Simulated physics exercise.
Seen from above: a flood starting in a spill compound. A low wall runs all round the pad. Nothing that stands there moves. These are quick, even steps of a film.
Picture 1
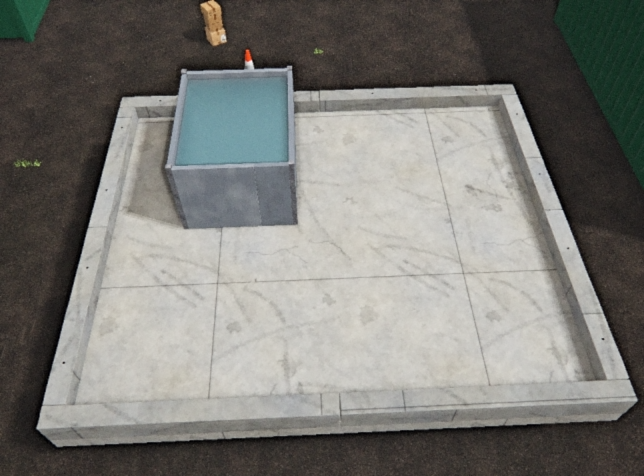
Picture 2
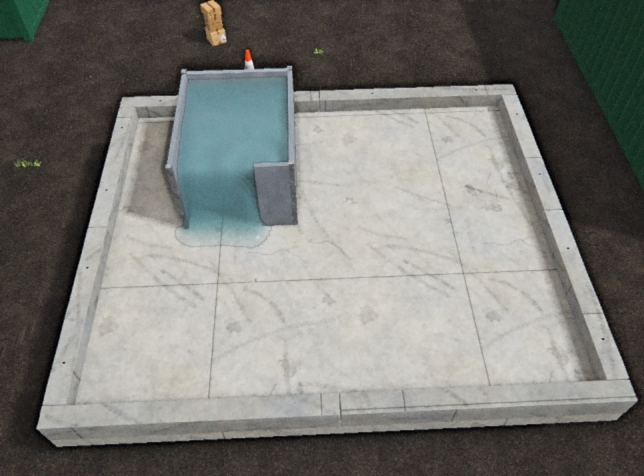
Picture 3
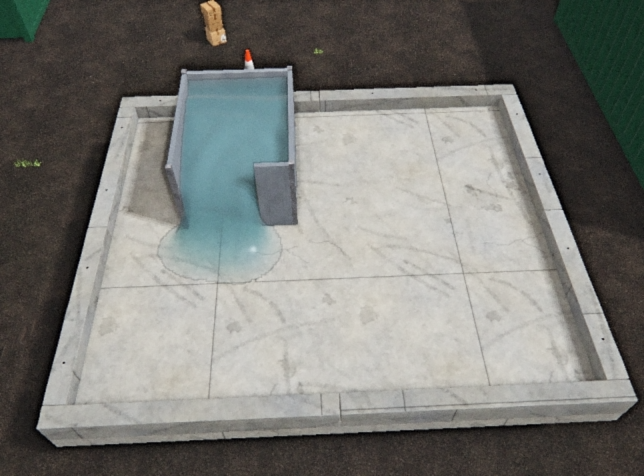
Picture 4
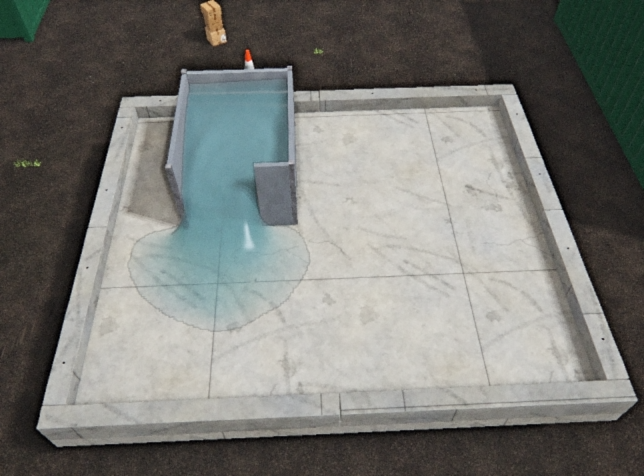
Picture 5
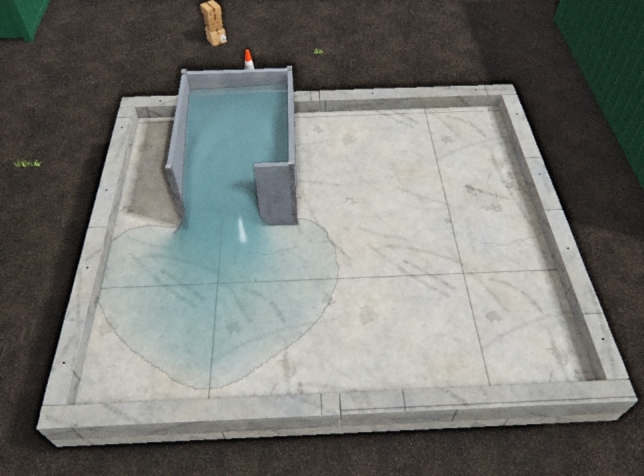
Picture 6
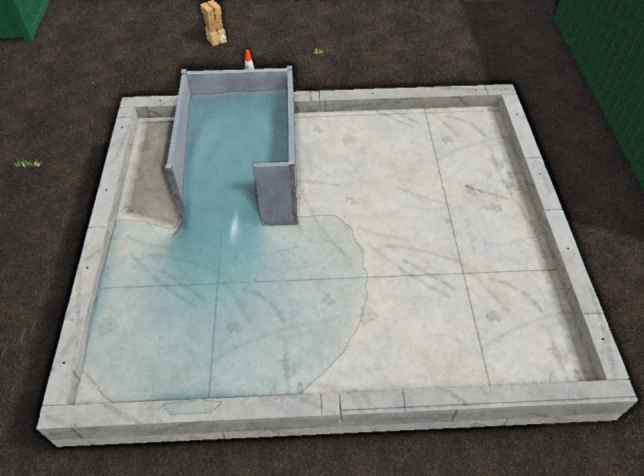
Blue water pouring through a gap in the front of a gray open tank and spreading across a low-walled pale pad.
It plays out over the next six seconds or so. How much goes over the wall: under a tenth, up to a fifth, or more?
Over the wall goes from a tenth to a fifth.
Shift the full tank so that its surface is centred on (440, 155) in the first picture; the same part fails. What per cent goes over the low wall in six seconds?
Near 20 in a hundred.
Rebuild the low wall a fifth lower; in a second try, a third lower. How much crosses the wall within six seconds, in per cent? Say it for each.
Roughly 26 per cent, then 34 per cent.
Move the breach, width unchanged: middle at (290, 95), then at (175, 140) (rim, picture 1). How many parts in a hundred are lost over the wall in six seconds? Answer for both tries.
About 20 and 34 per cent.
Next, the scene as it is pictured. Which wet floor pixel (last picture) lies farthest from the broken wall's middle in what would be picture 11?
At about (502, 392).
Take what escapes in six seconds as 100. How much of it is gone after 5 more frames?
Roughly 10 per cent.
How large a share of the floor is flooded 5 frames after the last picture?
I make it 40 per cent.
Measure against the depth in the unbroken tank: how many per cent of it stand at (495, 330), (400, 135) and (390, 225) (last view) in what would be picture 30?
About 6, 0 and 2 per cent.
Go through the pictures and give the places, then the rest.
In the first picture, still water in the open tank at (235, 120).
In the second picture, the front is at (180, 230), out from the gap at (222, 207).
In the third picture, the front is at (257, 272), out from the gap at (222, 207).
In the fourth picture, the front is at (230, 324), out from the gap at (223, 210).
In the fifth picture, the front is at (193, 379), out from the gap at (223, 210).
In the sixth picture, water pours out at (223, 210) and has run to a hidden place.
A moment on, water covers 35 % of the floor; the low wall has let 0 % over.
Next, water covers 35 % of the floor; the low wall has let 2 % over.
Then, water covers 40 % of the floor; the low wall has let 15 % over.
Later, water covers 60 % of the floor; the low wall has let 18 % over.
In the end, water covers 70 % of the floor; the low wall has let 18 % over.
